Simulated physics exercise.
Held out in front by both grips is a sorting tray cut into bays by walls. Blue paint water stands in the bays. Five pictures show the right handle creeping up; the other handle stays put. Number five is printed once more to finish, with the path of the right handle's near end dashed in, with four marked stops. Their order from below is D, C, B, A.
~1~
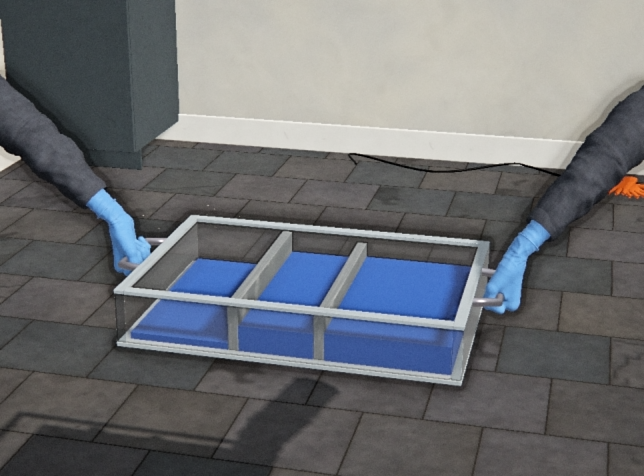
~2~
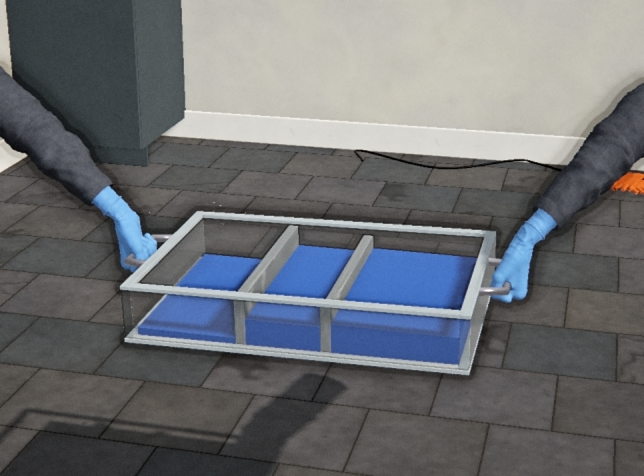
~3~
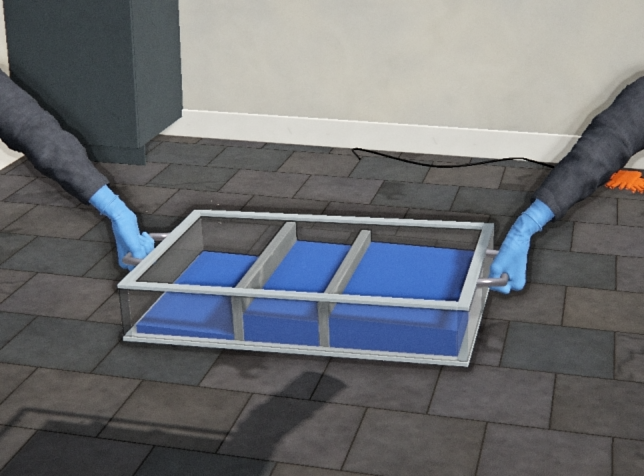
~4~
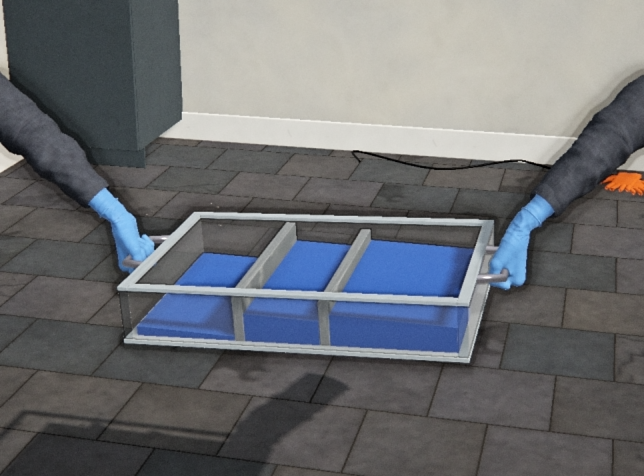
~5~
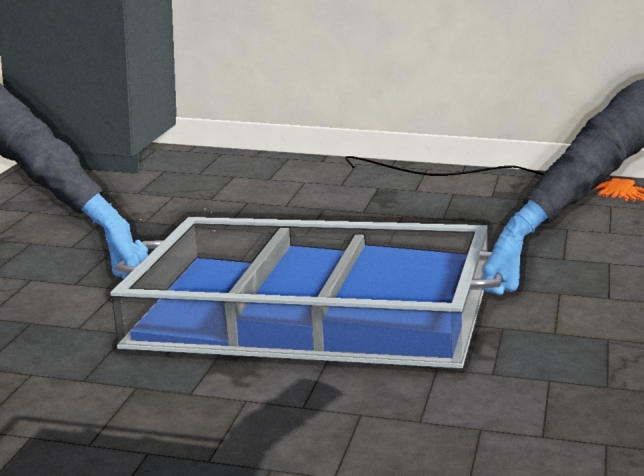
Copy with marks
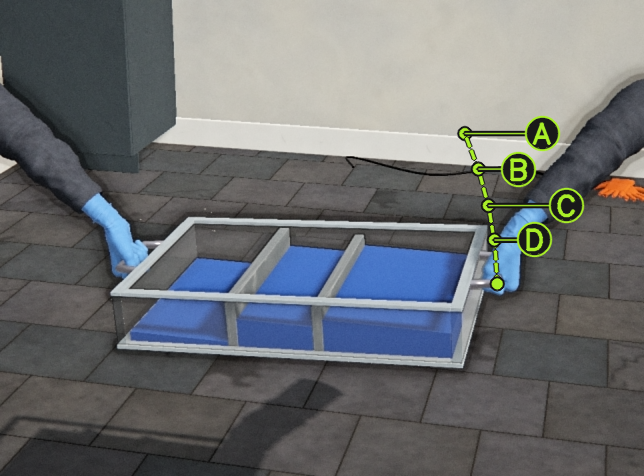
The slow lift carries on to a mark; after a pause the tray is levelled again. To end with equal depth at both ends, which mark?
Best: A.
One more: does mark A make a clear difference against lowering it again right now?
Yes.
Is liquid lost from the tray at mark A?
No.
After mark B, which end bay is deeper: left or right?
The right one.
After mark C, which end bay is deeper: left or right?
The right one.
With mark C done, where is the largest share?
The right bay.
In lime, A at (464, 133); B at (478, 169); C at (488, 205); D at (494, 239).
With A, the two end bays stand about equally deep; nothing spills.
With B, the right end bay stands much deeper than the other; nothing spills.
With C, the right end bay stands much deeper than the other; nothing spills.
With D, the right end bay stands much deeper than the other; nothing spills.
